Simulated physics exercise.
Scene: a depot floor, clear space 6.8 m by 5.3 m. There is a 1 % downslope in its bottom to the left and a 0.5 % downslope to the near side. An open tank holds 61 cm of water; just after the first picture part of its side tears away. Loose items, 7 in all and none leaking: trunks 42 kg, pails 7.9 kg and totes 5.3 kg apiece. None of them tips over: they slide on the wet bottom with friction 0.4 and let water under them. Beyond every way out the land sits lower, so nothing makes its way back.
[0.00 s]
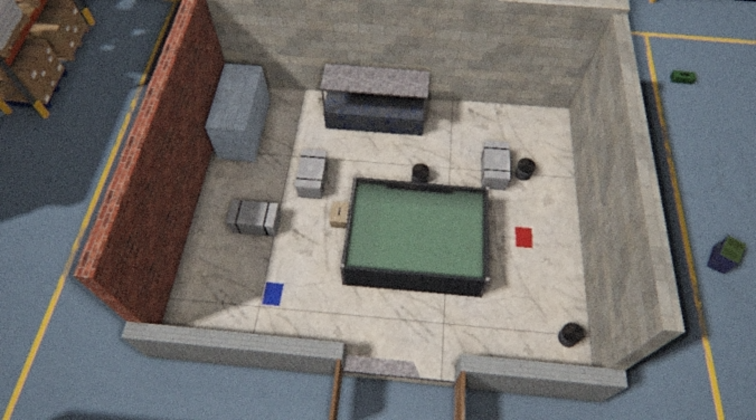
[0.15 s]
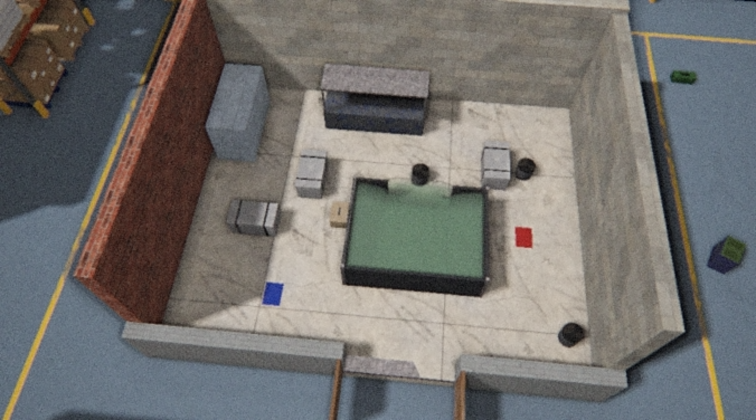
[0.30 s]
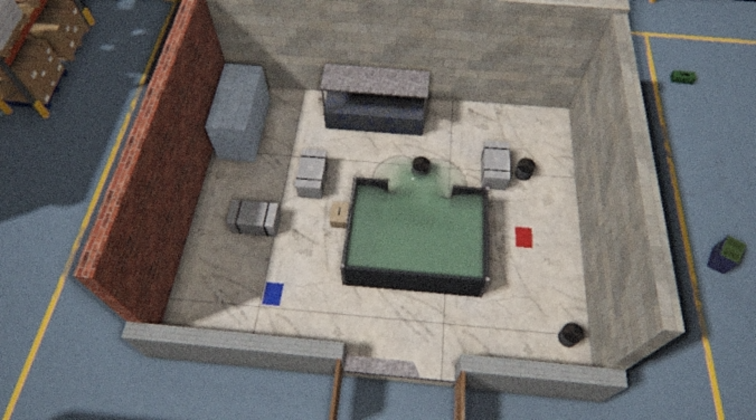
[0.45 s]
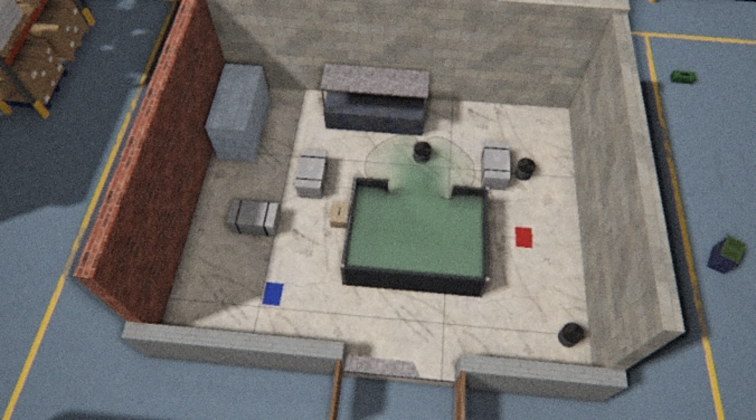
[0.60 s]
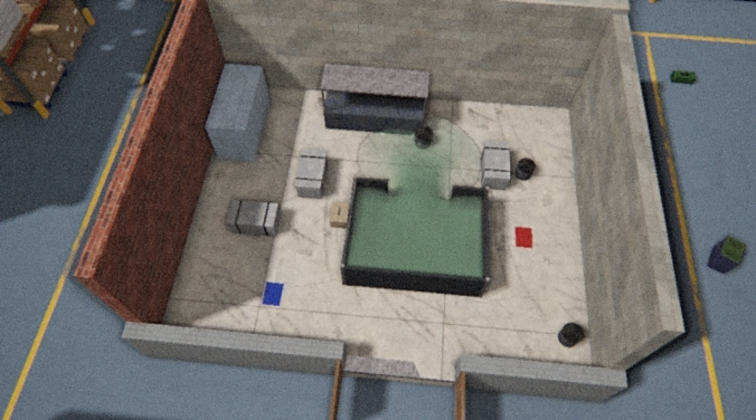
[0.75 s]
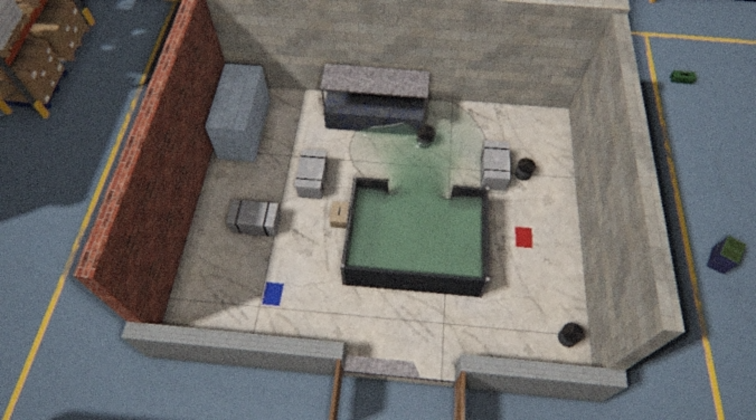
In this clip, the far side of a dark-walled tank of green water opens in a walled enclosure, and water spreads across the pale floor, pushing a black pail away toward the back while the other items stay put.
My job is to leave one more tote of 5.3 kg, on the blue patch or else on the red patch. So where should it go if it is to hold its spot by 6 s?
Go with the blue patch.
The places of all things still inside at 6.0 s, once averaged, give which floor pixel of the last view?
The centre is close to (432, 231).
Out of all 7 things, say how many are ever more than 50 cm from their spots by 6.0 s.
That adds up to 2.
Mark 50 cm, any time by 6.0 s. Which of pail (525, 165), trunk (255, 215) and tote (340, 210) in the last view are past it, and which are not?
In turn: Less, less, over.
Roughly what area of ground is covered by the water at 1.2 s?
9.0 m2.
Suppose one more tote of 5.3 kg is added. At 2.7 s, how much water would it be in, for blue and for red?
Respectively 0 and 0 cm.
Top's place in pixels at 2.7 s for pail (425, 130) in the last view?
Near (535, 104).
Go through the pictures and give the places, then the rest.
A pail at (421, 170) rests on the ground; a trunk at (311, 168), on the bottom; the blue patch at (273, 294); the red patch at (524, 237); water covers 3.5 m2; 0 of 7 have shifted, in the first frame.
A pail at (421, 170) rests on the ground; a trunk at (311, 168) rests on the ground; the blue patch at (273, 294); the red patch at (524, 237); 4.1 m2 under water; 0 of 7 have shifted, in the second frame.
A pail at (421, 163) rests on the ground, 16 cm from its start; a trunk at (311, 168) rests on the ground; the blue patch at (273, 294); the red patch at (524, 237); 4.8 m2 under water; 1 of 7 have shifted, in the third frame.
A pail at (423, 148) rests on the ground, 49 cm from its start; a trunk at (311, 168) rests on the ground; the blue patch at (273, 294); the red patch at (524, 237); water covers 5.8 m2; 1 of 7 have shifted, in the fourth frame.
A pail at (424, 133) rests on the ground, 84 cm from its start; a trunk at (311, 168) rests on the ground; the blue patch at (273, 294); the red patch at (524, 237); water covers 6.7 m2; 1 of 7 have shifted, in the fifth frame.
A pail at (426, 132), on the bottom, 85 cm from its start; a trunk at (311, 168) rests on the ground; the blue patch at (273, 294); the red patch at (524, 237); water covers 7.4 m2; 1 of 7 have shifted, in the sixth frame.
After 1.2 s on blue it would be 0 cm off in 0 cm of water; on red it would be 0 cm off in 0 cm of water.
After 2.7 s on blue it would be 0 cm off in 0 cm of water; on red it would be 0 cm off in 0 cm of water.
After 4.2 s on blue it would be 0 cm off in 0 cm of water; on red it would be 73 cm off in 3 cm of water.
After 6.0 s on blue it would be 0 cm off in 2 cm of water; on red it would be 207 cm off in 8 cm of water.
